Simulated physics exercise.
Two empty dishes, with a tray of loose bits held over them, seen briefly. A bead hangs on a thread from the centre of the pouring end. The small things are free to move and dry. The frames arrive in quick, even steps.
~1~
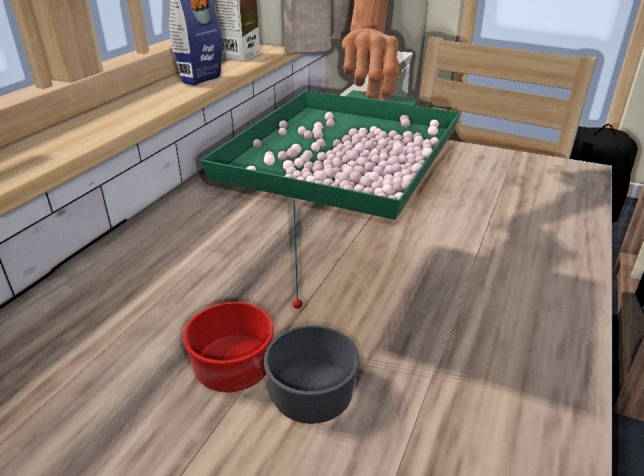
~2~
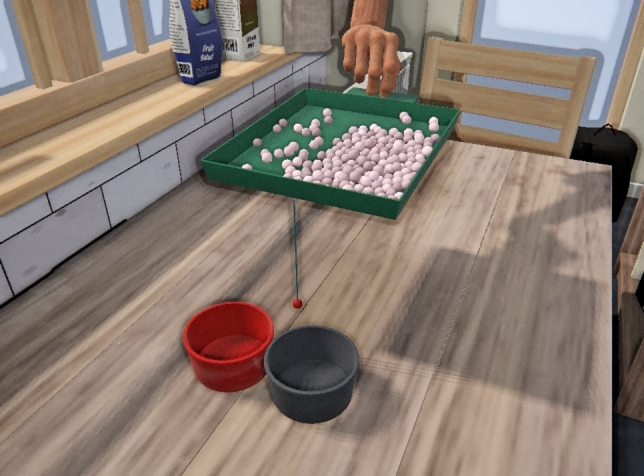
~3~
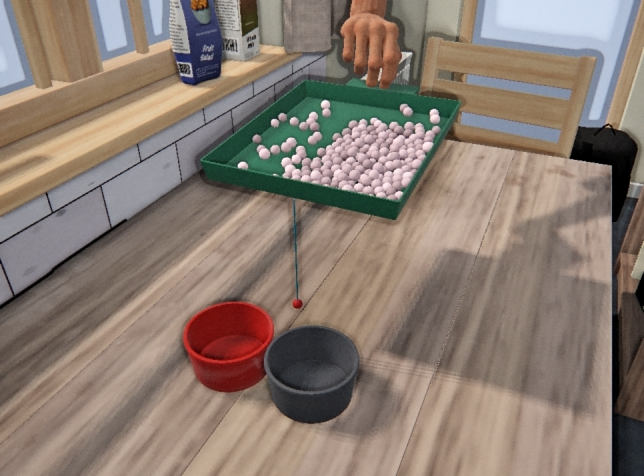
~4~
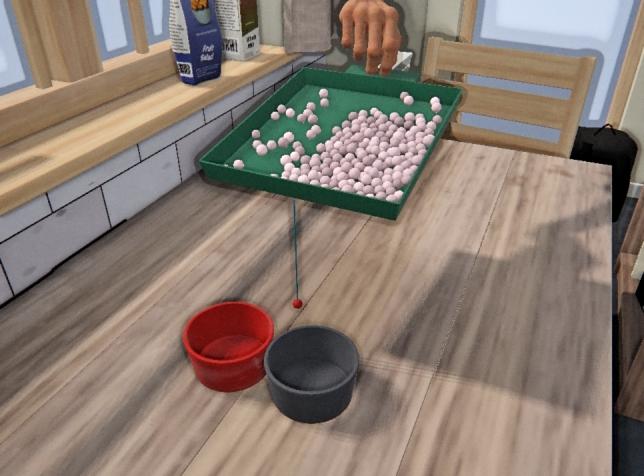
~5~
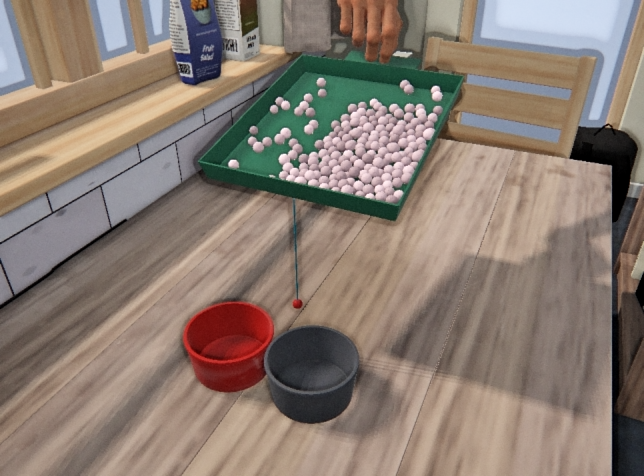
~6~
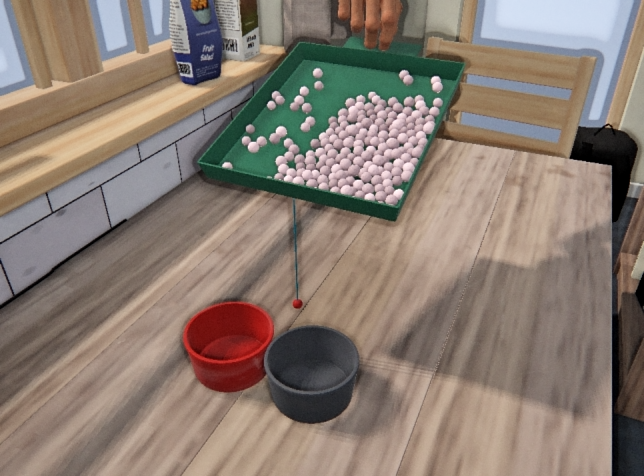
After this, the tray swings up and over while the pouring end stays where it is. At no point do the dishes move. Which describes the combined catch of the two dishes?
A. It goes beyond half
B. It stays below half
(A) It goes beyond half.
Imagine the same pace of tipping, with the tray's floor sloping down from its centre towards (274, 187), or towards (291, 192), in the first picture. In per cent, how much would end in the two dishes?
The first try gives close to 60 percent; the next gives 80 percent.
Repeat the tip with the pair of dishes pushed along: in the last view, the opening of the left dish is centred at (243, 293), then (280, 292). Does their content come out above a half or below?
In order, they'd catch a minor share, and next a minor share.
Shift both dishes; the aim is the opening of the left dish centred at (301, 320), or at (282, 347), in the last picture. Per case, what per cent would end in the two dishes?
About 10 per cent first, then about 70 per cent.
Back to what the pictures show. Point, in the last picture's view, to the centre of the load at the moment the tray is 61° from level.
Roughly at (326, 169).
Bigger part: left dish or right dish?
Of the two, the right-side one is the fuller.
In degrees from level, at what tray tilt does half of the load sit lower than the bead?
Around 95°, give or take.
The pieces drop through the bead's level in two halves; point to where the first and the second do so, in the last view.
Close to (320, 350), then close to (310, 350).
Shortly afterwards, tray tipped steeply; all but a few on the tray; only a few in the air.
Next, tray tipped right over; a little on the tray; near a third in the right dish; a little in the left dish; near a quarter outside both; near a quarter in the air.
Some moments later, tray tipped past a quarter turn; near half in the right dish; near a quarter in the left dish; near a third outside both.
In the end, tray tipped past a quarter turn; near half in the right dish; near a quarter in the left dish; near a third outside both.
